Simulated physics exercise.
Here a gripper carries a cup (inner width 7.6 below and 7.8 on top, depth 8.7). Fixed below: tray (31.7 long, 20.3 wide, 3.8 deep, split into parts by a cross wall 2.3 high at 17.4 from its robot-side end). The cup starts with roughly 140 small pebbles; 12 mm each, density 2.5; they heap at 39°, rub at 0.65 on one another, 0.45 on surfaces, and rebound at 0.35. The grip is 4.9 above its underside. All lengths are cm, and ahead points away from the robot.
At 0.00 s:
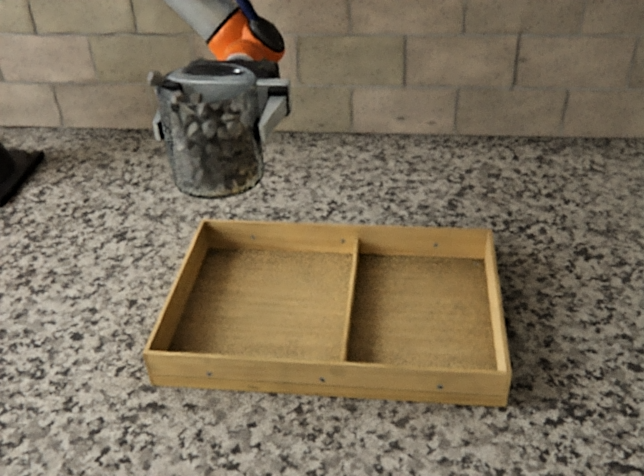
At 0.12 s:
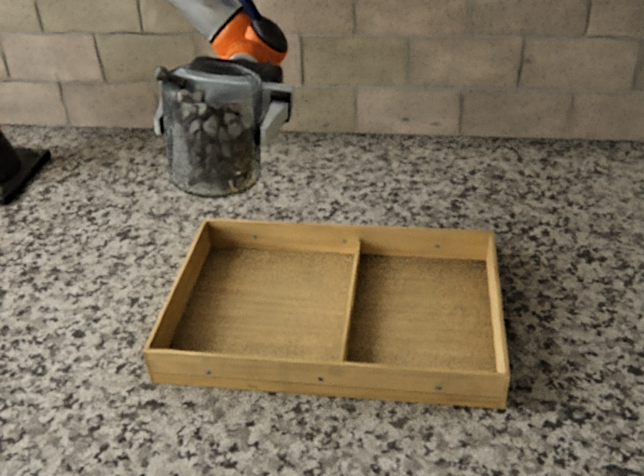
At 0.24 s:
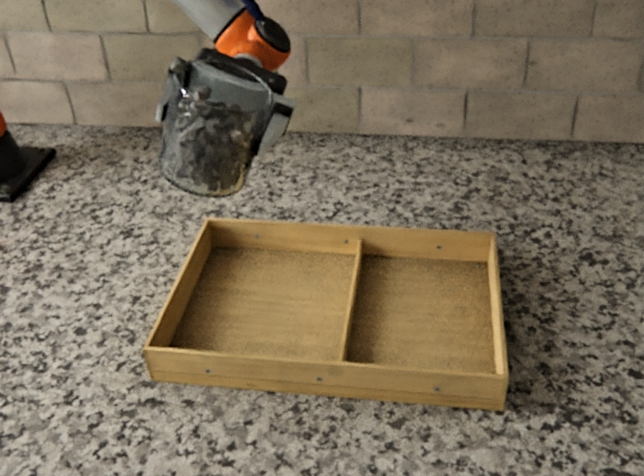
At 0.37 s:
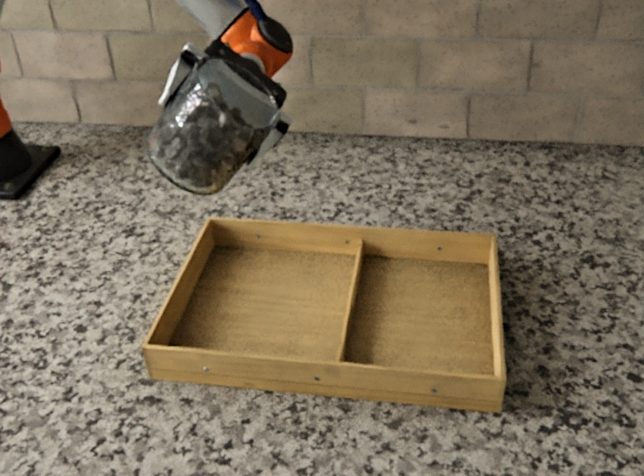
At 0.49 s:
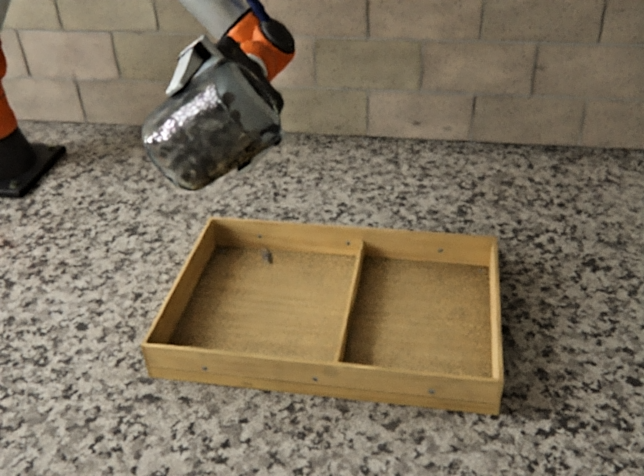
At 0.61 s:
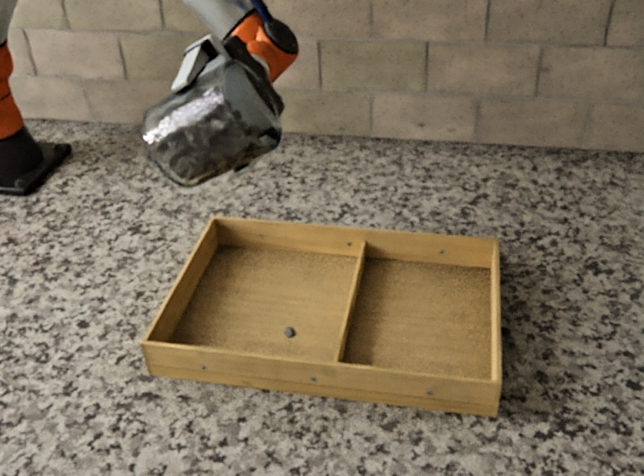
On a speckled countertop, a robot gripper tilts a pebble-filled cup, dropping one pebble into a divided wooden tray.
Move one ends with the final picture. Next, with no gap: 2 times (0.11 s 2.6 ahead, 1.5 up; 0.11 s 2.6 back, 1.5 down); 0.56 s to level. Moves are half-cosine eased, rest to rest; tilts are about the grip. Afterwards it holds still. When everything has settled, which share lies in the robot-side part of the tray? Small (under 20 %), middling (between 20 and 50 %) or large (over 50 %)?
In the robot-side part of the tray the share is small, under 20 %.
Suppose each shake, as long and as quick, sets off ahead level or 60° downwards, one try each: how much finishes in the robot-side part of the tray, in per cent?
About 5 and 0 per cent.
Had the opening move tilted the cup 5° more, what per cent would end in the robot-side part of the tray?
Then about 10 per cent.
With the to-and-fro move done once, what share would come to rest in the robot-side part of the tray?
In that case some 5 per cent.
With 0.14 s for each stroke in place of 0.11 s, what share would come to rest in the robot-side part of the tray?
Then about 0 per cent.
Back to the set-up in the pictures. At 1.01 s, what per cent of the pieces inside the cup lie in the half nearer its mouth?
Some 55 per cent.
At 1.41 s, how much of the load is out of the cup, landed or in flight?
Near 10 per cent so far.
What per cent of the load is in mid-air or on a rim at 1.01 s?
Some 3 per cent.
By 1.01 s, tilted 60° forward, highest piece 24 above the table; 134 in the cup, 4 in the robot-side part, 1 in the far-side part, 4 in flight or on a rim.
By 1.41 s, tilted 17° forward, highest piece 25 above the table; 128 in the cup, 10 in the robot-side part, 5 in the far-side part.
By 1.81 s, level, highest piece 25 above the table; 128 in the cup, 10 in the robot-side part, 5 in the far-side part.
By 2.86 s, level, highest piece 25 above the table; 128 in the cup, 10 in the robot-side part, 5 in the far-side part.
Final count, 128 in the cup, 10 in the robot-side part, 5 in the far-side part. That is 7 % in the robot-side part of the tray.
